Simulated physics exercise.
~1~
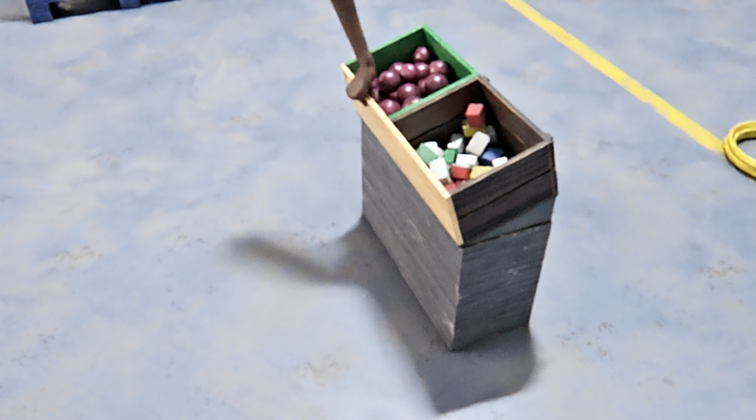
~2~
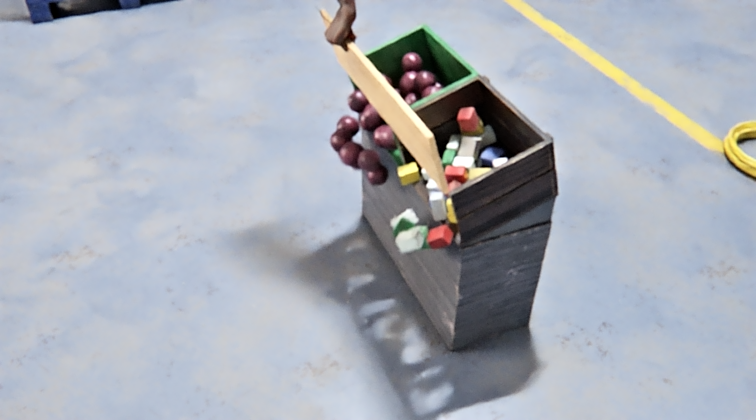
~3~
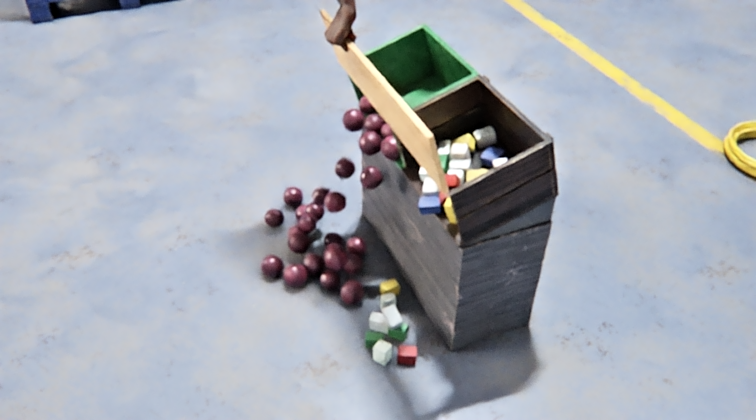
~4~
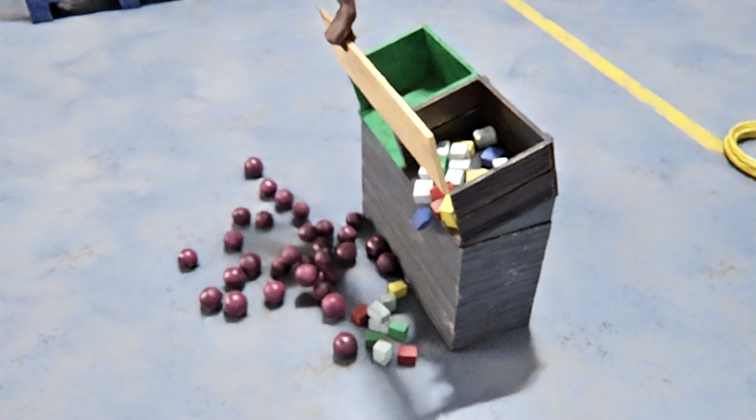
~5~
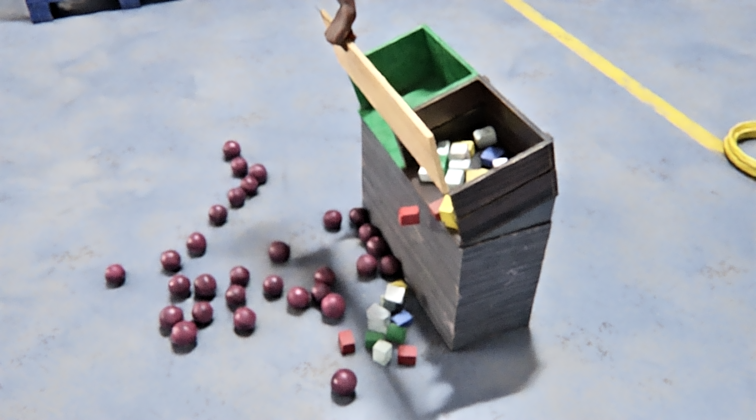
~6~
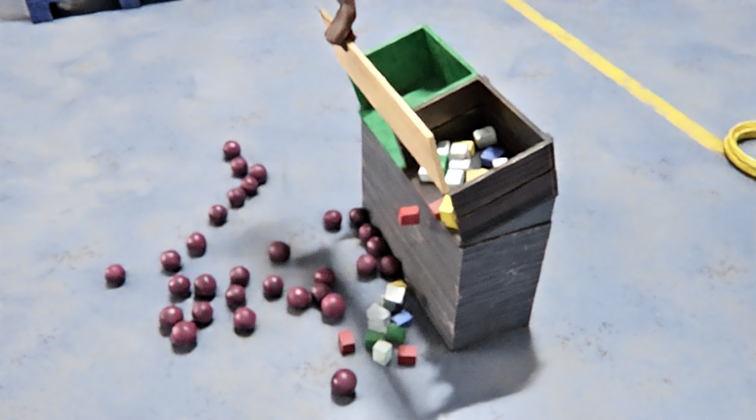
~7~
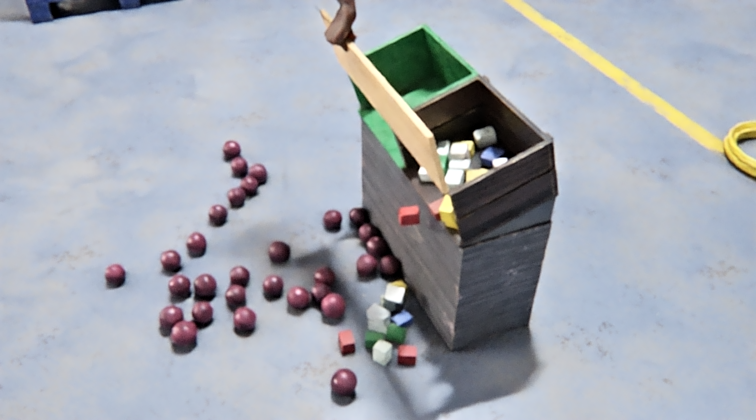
On a blue-grey floor, a hand lifts a wooden gate, spilling all the red onions and some toy bricks from two chutes.
